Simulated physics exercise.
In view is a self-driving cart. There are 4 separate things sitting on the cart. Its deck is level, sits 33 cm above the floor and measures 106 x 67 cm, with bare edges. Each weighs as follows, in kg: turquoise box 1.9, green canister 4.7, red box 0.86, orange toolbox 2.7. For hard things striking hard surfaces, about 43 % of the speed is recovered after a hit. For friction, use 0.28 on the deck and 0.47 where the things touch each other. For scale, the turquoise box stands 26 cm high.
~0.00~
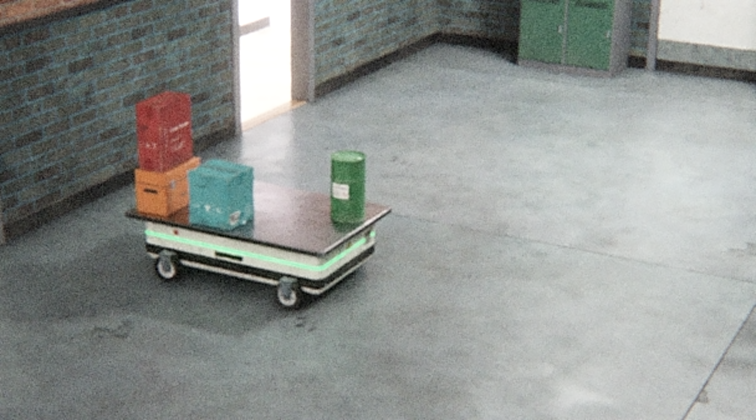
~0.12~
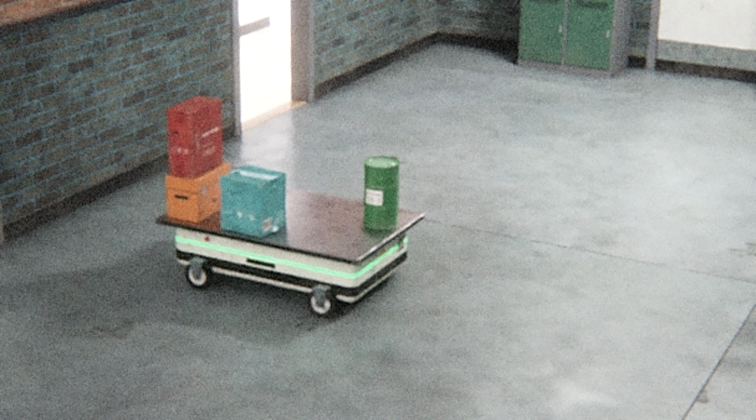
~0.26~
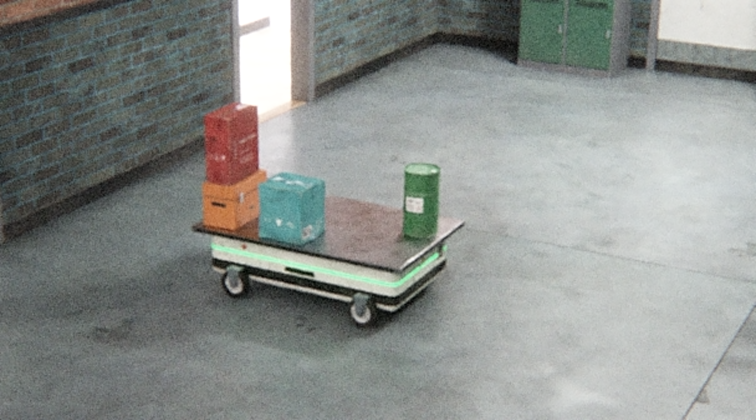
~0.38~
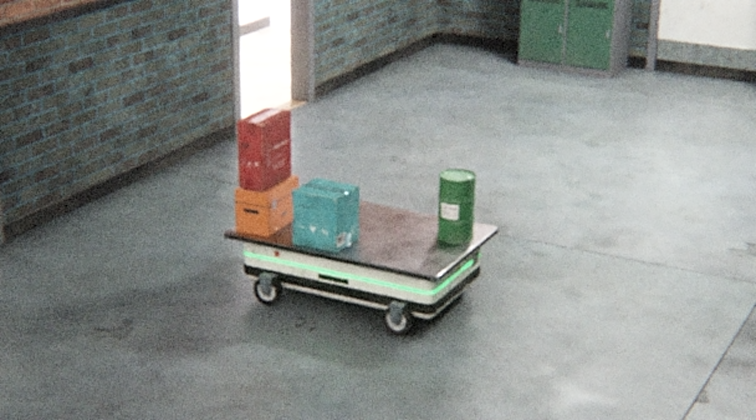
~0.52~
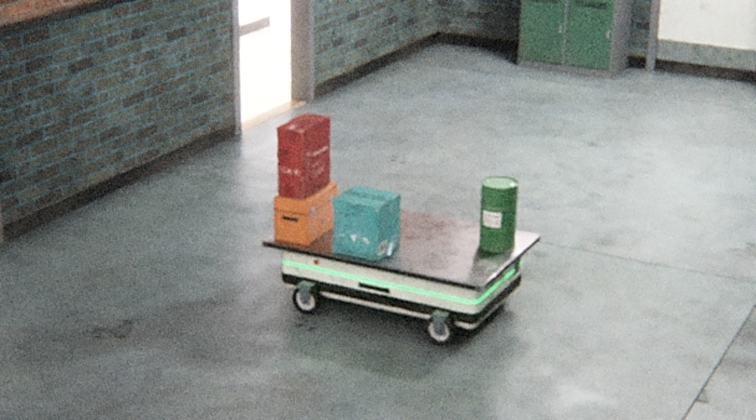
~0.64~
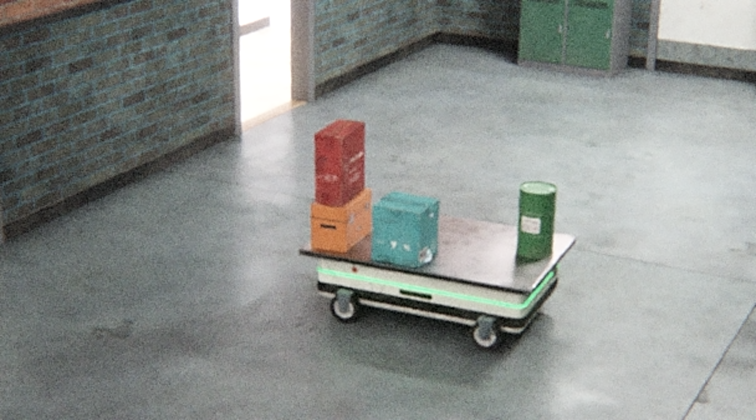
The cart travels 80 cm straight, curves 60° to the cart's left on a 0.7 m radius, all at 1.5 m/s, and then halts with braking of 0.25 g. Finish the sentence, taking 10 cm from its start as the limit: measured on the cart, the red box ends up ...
The red box ends up away from its start.
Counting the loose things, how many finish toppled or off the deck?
So, 4 in all.
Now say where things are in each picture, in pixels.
Cart 0 cm along; red box (164, 132); turquoise box (221, 195), in the first frame.
Cart 18 cm along; orange toolbox (199, 190); turquoise box (254, 201), in the second frame.
Cart 39 cm along; green canister (421, 200); orange toolbox (235, 197), in the third frame.
Cart 57 cm along; turquoise box (326, 215); green canister (457, 206), in the fourth frame.
Cart 78 cm along; orange toolbox (306, 211); turquoise box (367, 223), in the fifth frame.
Cart 96 cm along, turned 4°; red box (340, 162); green canister (537, 219) moved 3 cm, in the sixth frame.
After 1.04 s, cart 156 cm along, turned 50°; turquoise box and green canister now off the deck; red box moved 7 cm near (502, 177); orange toolbox moved 7 cm.
After 1.44 s, cart 210 cm along, turned 60°; red box and orange toolbox now off the deck.
After 1.94 s, cart 229 cm along, turned 60°, stopped.
In the end (2.5 s), off the deck, turquoise box, green canister, red box and orange toolbox.
